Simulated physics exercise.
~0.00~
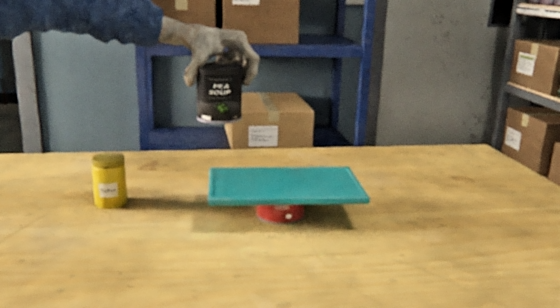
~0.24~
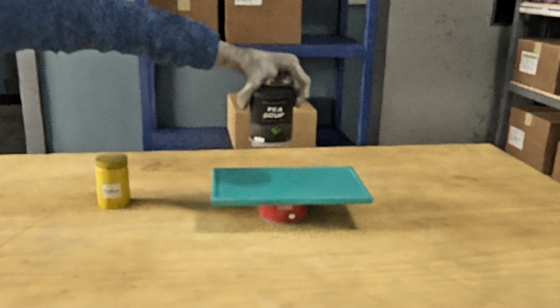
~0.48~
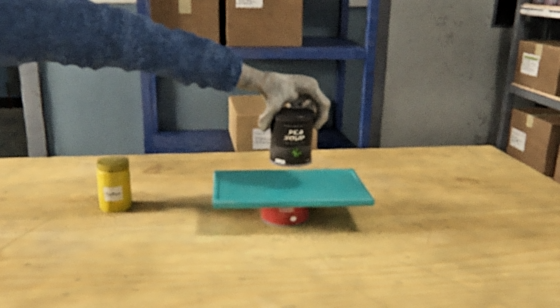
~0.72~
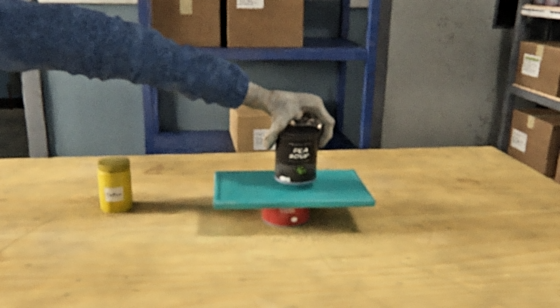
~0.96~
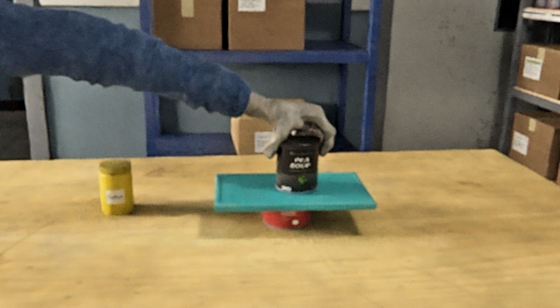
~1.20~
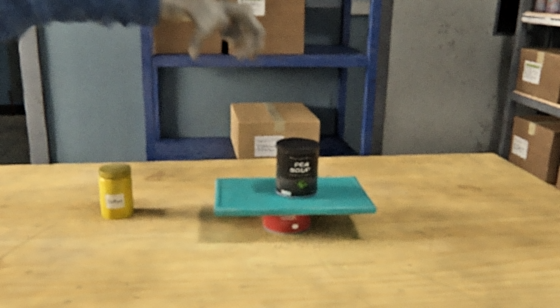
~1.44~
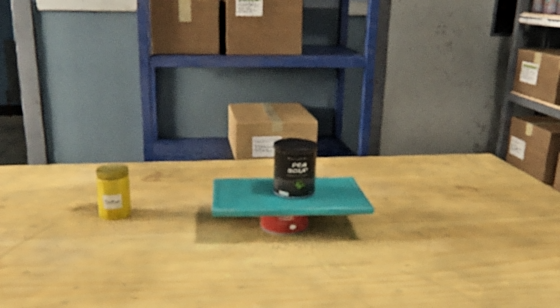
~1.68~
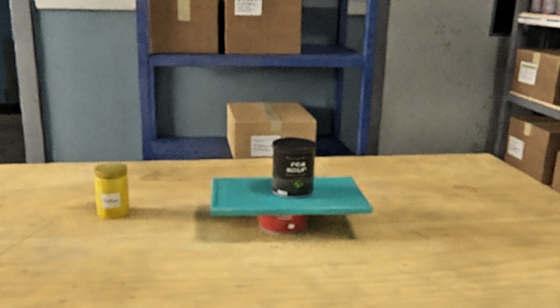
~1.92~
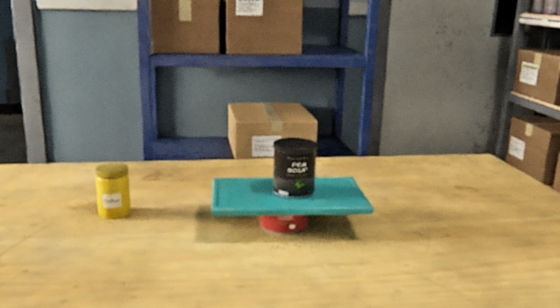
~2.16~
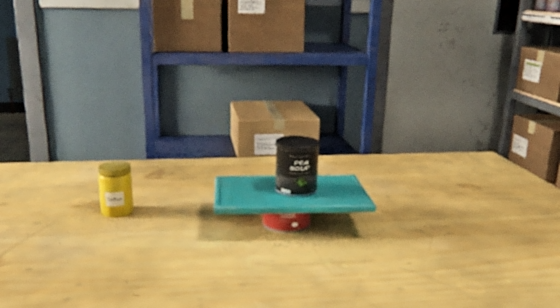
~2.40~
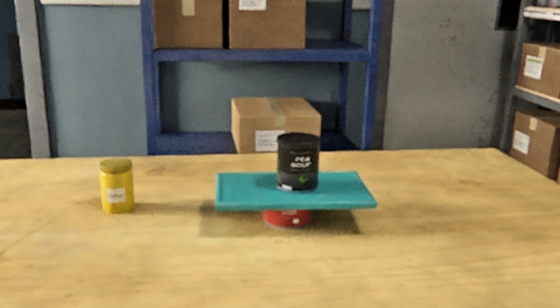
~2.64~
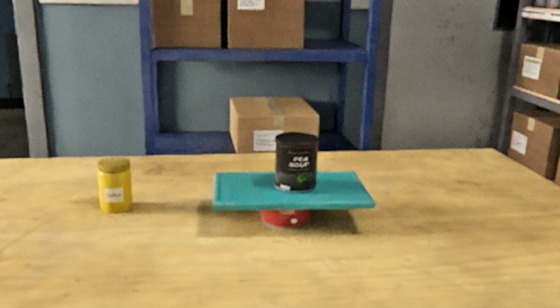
A gloved hand in a blue sleeve holds a black tin labelled pea soup above a wooden table, seen from the front by a slightly swaying camera, with blue shelving and cardboard boxes behind. On the table, a turquoise tray rests on a low red tub, and a yellow jar stands to the left. The hand carries the tin to the right, then lowers it onto the tray, a little right of the middle. It lets go and draws back to the upper left, out of view. The tin stays upright on the level tray, and the pile holds.
